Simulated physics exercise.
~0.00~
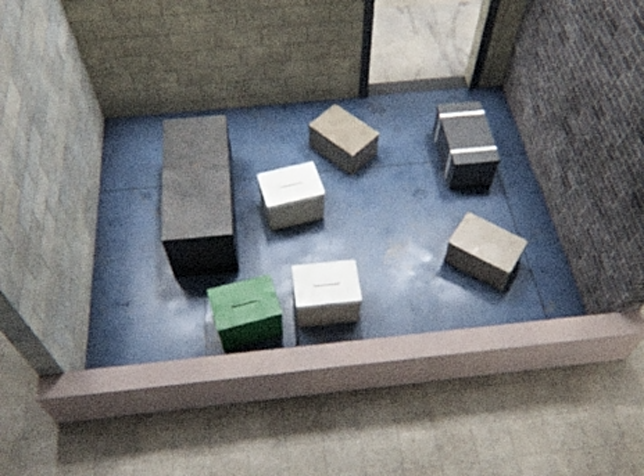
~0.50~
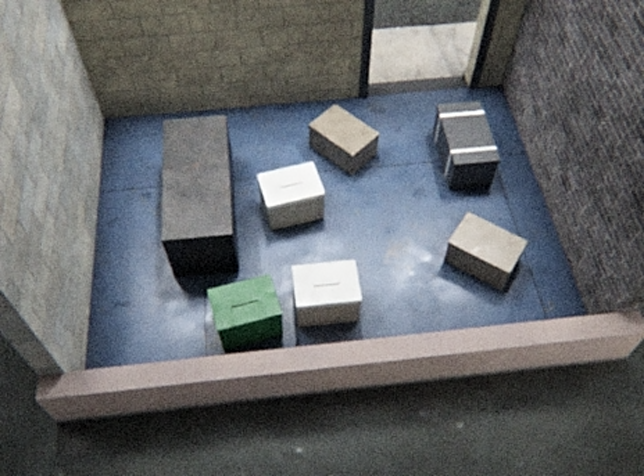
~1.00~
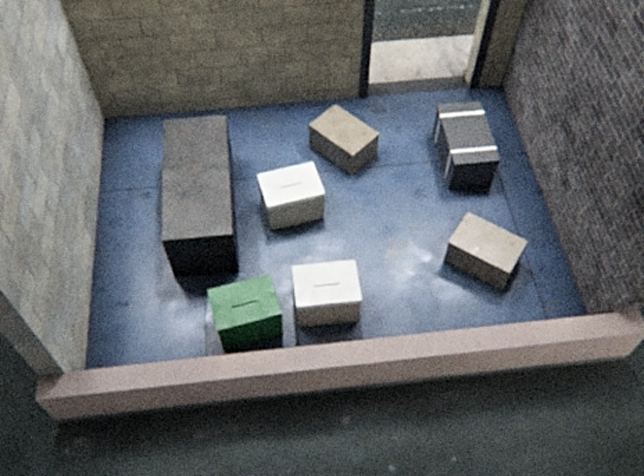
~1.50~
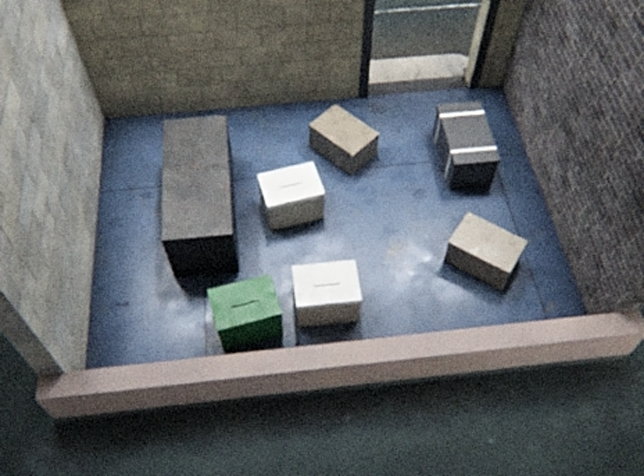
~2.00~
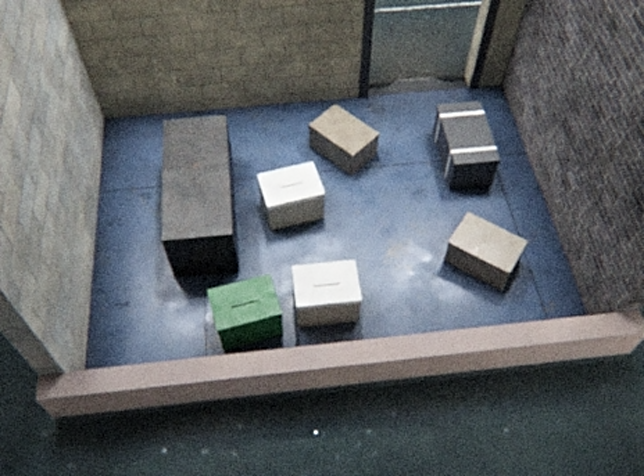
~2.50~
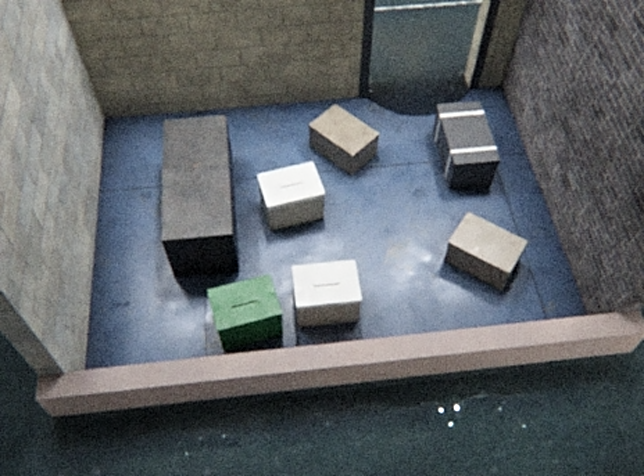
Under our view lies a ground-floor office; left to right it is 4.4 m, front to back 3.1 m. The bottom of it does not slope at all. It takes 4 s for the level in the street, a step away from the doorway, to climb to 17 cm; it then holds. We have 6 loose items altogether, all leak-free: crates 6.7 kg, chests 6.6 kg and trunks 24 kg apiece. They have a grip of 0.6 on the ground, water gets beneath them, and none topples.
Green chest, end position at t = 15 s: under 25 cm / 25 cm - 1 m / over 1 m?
Final distance: Above a metre.
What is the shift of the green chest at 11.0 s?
Displacement near 200 cm.
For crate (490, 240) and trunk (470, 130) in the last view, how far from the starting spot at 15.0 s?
In that order: 250 cm, 250 cm.
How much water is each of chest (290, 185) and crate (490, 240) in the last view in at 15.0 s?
About 10 and 12 cm.
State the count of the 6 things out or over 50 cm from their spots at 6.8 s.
By my reckoning, 2.
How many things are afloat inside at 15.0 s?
At that time, 6.
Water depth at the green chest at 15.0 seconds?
Roughly 11 cm deep.
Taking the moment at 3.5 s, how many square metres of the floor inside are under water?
Near 1.5 m2 in all.
After 3.5 s the green chest is near (244, 302), 0.0 m from its start, aground; 0 afloat.
After 6.8 s the green chest is near (234, 304), 0.1 m from its start, aground; 2 afloat.
After 11.0 s the green chest is near (135, 156), 1.9 m from its start, afloat; 5 afloat.
After 15.0 s the green chest is near (227, 101), 2.3 m from its start, afloat; 6 afloat.
